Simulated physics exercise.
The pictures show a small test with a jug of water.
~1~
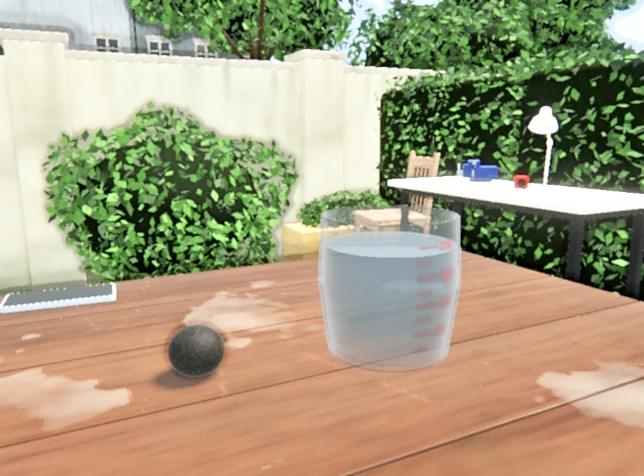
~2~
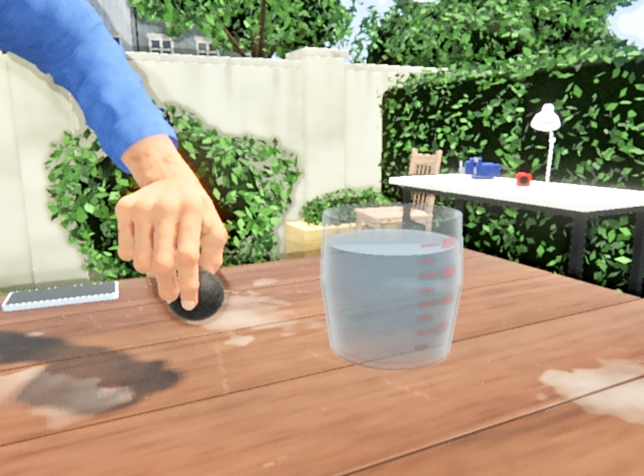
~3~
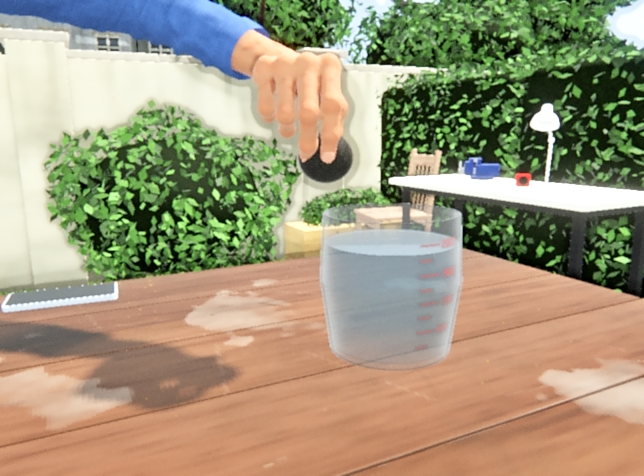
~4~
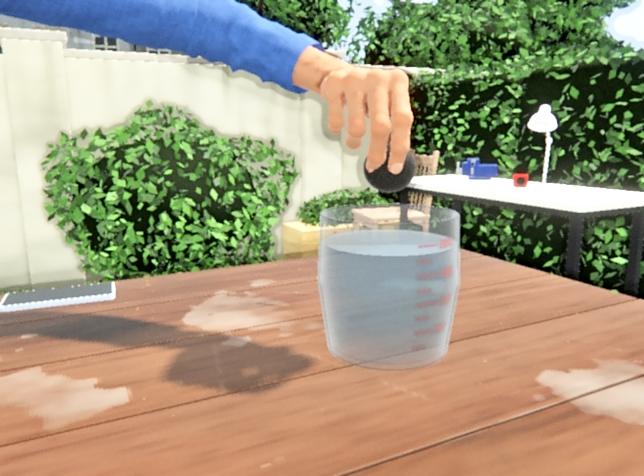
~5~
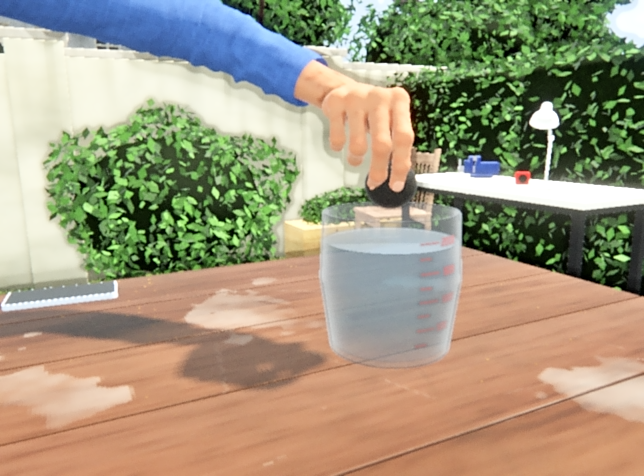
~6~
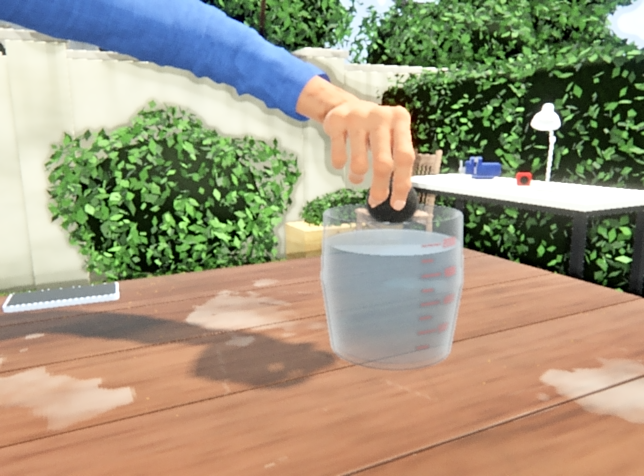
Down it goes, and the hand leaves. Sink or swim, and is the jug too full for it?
It ends on the bottom, and the jug keeps it all in.
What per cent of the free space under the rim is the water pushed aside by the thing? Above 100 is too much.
Some 20 per cent.
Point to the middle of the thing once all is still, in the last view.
Near (390, 318).
Shortly, the stone enters the water; the jug is about three quarters full.
Then, the stone goes on down; the jug is about three quarters full.
At the finish, the stone is at the bottom; the jug is about three quarters full; no mess.
